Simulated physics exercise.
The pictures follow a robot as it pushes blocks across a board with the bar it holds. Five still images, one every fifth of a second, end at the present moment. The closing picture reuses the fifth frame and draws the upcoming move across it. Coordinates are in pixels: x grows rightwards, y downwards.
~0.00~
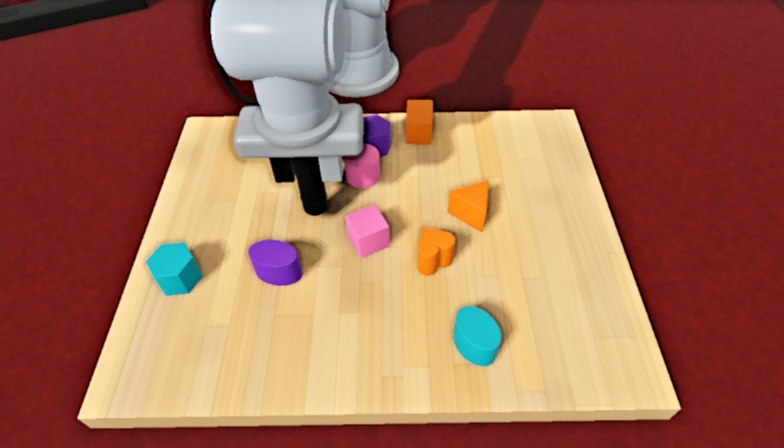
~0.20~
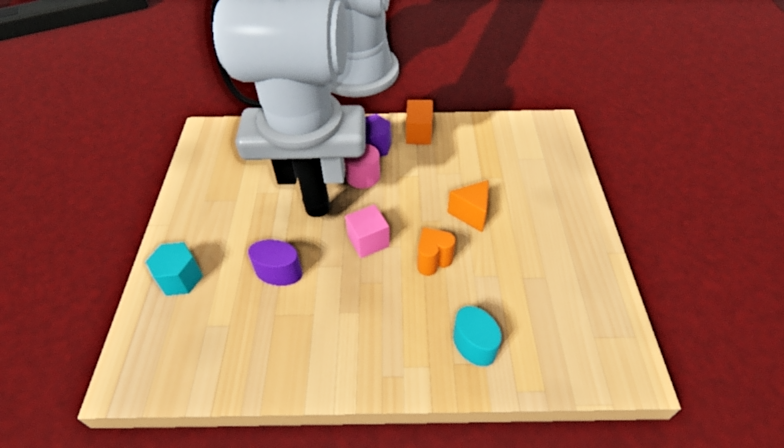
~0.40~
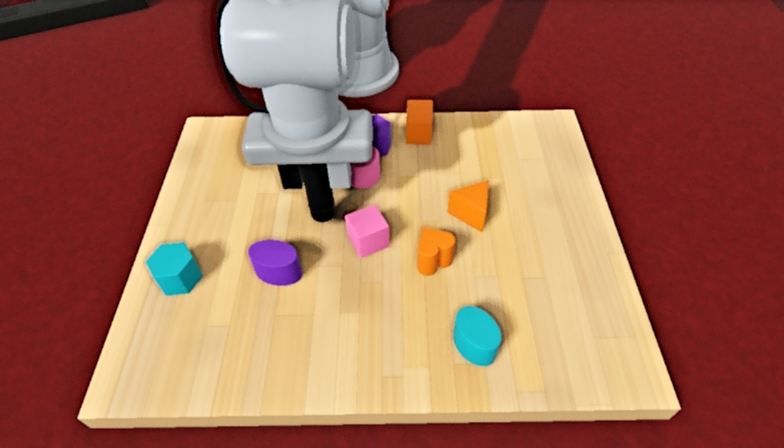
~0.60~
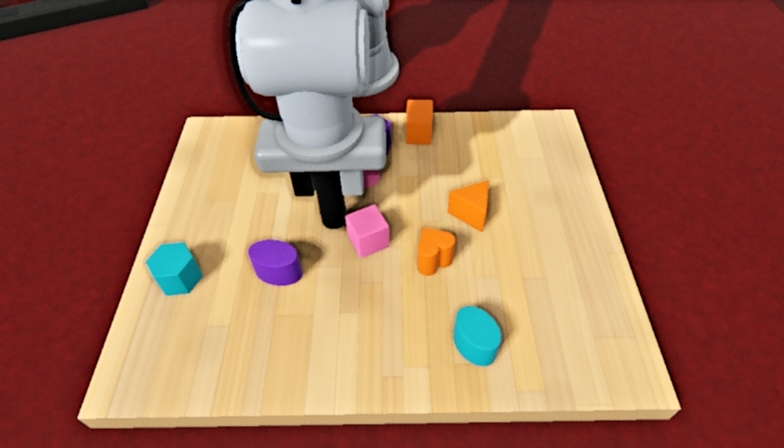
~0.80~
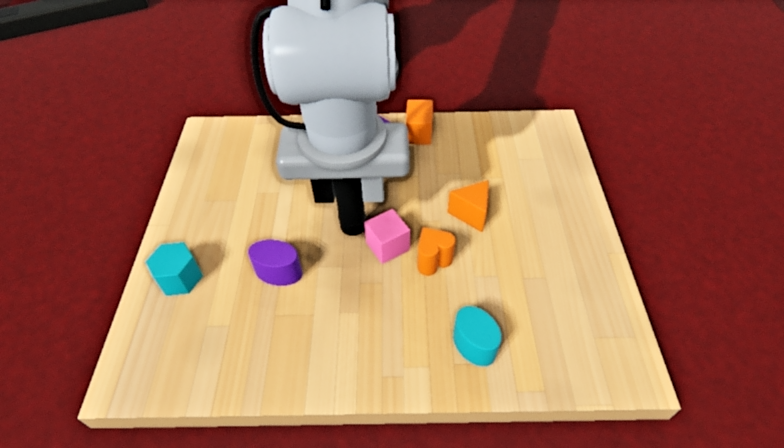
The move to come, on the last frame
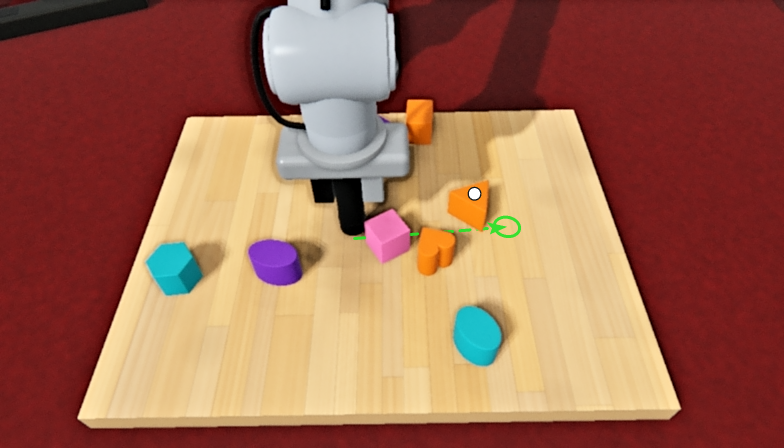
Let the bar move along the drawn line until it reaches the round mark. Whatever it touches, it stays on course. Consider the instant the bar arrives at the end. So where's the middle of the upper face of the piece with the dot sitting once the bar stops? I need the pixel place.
The piece with the dot ends near (491, 188).
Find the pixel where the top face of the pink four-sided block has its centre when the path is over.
Expect it around (488, 233).
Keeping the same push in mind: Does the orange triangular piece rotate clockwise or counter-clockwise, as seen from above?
It goes anticlockwise.
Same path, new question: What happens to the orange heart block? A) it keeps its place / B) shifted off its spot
I'll go with B - shifted off its spot.
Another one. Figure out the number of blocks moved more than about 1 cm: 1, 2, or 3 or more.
Moved: 3 or more.
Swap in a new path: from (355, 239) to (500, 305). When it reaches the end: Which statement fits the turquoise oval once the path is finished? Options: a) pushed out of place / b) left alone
Correct choice: B.
Drawn move, from (355, 239) to (507, 227); the dot is on the orange triangular piece.
The first path, step by step. One third of the way, bar at (407, 223); pink four-sided block at (439, 228), turned 25° clockwise; orange heart block at (462, 252), turned 45° clockwise.
Two thirds of the way, bar at (459, 219); pink four-sided block at (478, 232), turned 75° clockwise; orange heart block at (473, 262), turned 90° clockwise.
At the end, bar at (510, 215); purple oval still; pink four-sided block at (488, 233), turned 110° clockwise; orange heart block at (473, 262), turned 90° clockwise; orange triangular piece at (491, 188), turned 45° anticlockwise.
